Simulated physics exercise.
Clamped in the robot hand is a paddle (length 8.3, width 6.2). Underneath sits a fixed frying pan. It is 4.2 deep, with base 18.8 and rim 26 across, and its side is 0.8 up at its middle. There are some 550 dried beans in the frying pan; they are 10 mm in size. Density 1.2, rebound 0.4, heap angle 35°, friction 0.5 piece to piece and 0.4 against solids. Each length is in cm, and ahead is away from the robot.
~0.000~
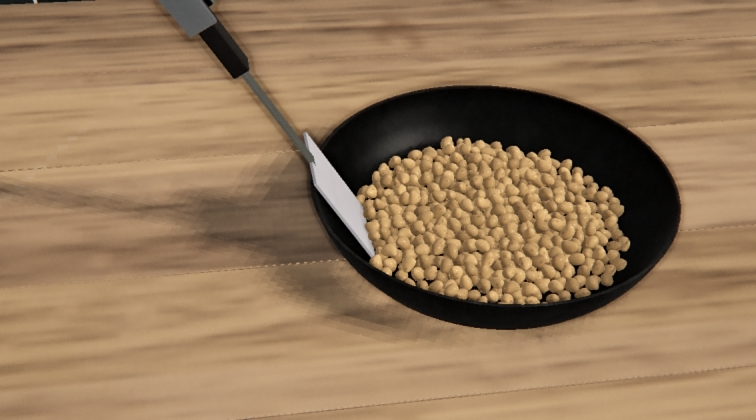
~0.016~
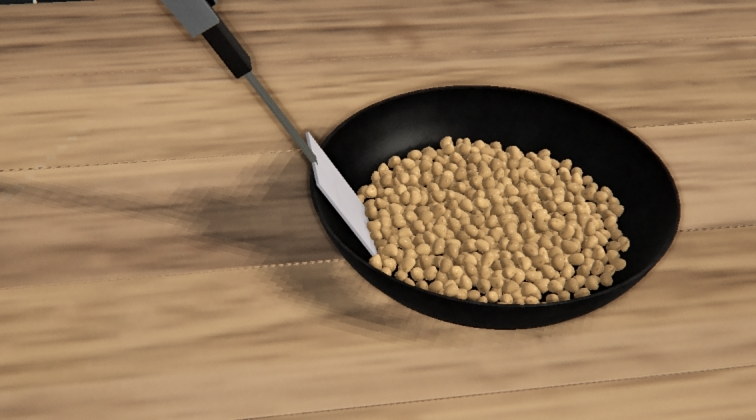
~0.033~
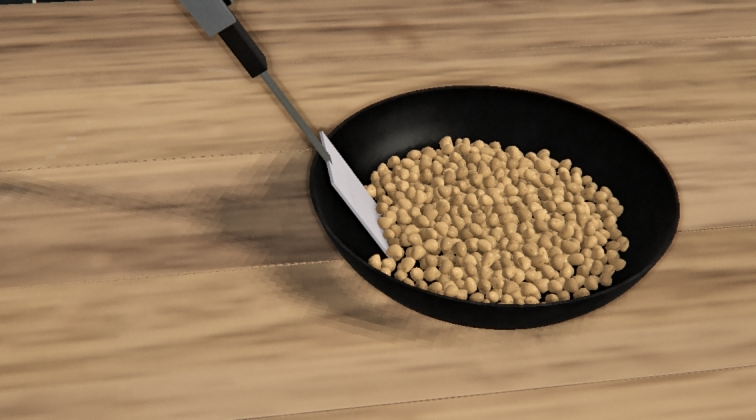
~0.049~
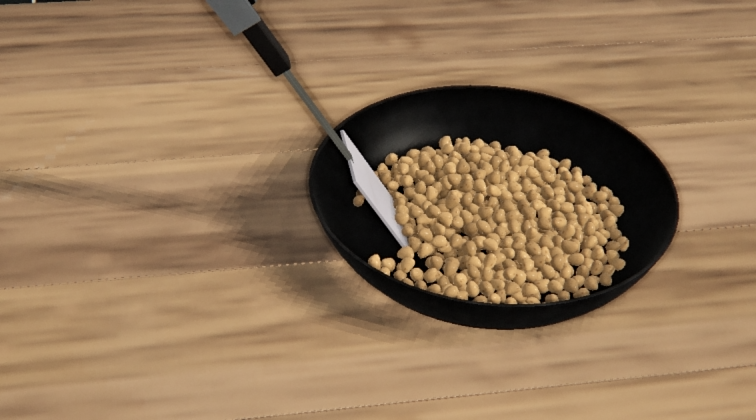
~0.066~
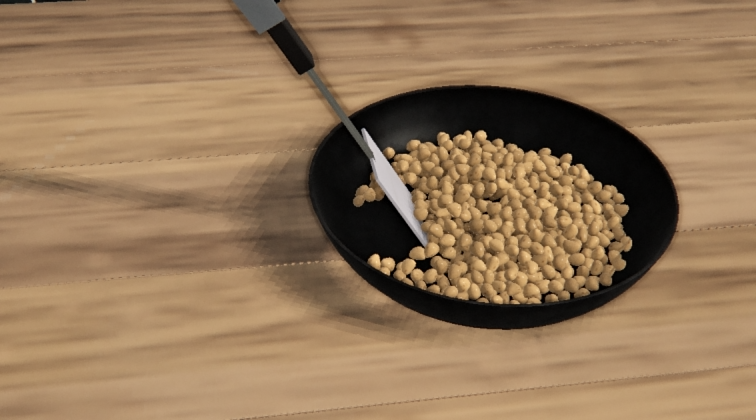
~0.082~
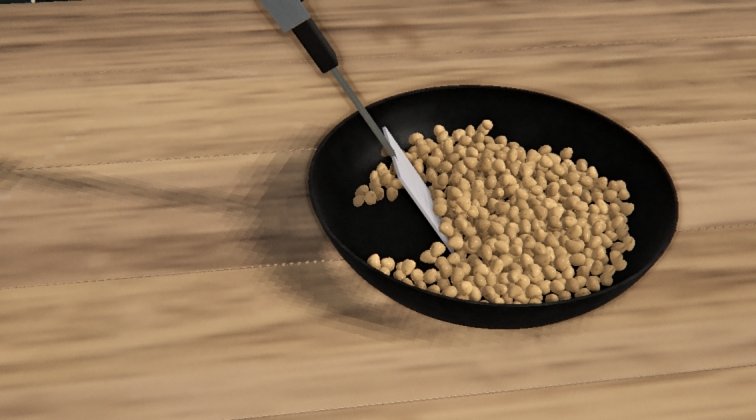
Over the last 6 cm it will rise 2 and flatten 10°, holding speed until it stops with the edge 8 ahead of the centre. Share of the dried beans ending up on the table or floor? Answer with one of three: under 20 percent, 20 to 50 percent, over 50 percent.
Under 20 percent.
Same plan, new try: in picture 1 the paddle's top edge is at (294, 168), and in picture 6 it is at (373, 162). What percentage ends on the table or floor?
About 5 per cent.
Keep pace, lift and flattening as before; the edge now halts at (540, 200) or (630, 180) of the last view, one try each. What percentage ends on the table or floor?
I'd say roughly 0 per cent, then roughly 20 per cent.
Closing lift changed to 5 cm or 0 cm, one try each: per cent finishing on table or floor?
Try one gives about 5 in a hundred, try two about 0 in a hundred.
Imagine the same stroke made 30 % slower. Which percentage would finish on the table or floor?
I'd expect near 0 per cent.
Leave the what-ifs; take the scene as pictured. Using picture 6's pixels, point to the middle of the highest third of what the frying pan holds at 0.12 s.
The top third sits at roughly (517, 203).
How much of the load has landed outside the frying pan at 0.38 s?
Share at that moment: About 5 %.
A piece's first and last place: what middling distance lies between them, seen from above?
About 3 cm.
By 0.12 s, sloping 59°, highest piece 5 above the table; 548 in the frying pan.
By 0.16 s, sloping 55°, highest piece 5 above the table; 548 in the frying pan.
By 0.38 s, sloping 49°, highest piece 5 above the table; 530 in the frying pan, 17 on the table or floor, 1 on the blade or in flight.
By 1.43 s, sloping 49°, highest piece 5 above the table; 530 in the frying pan, 18 on the table or floor.
Final count, 530 in the frying pan, 18 on the table or floor. That is 3 % on the table or floor.
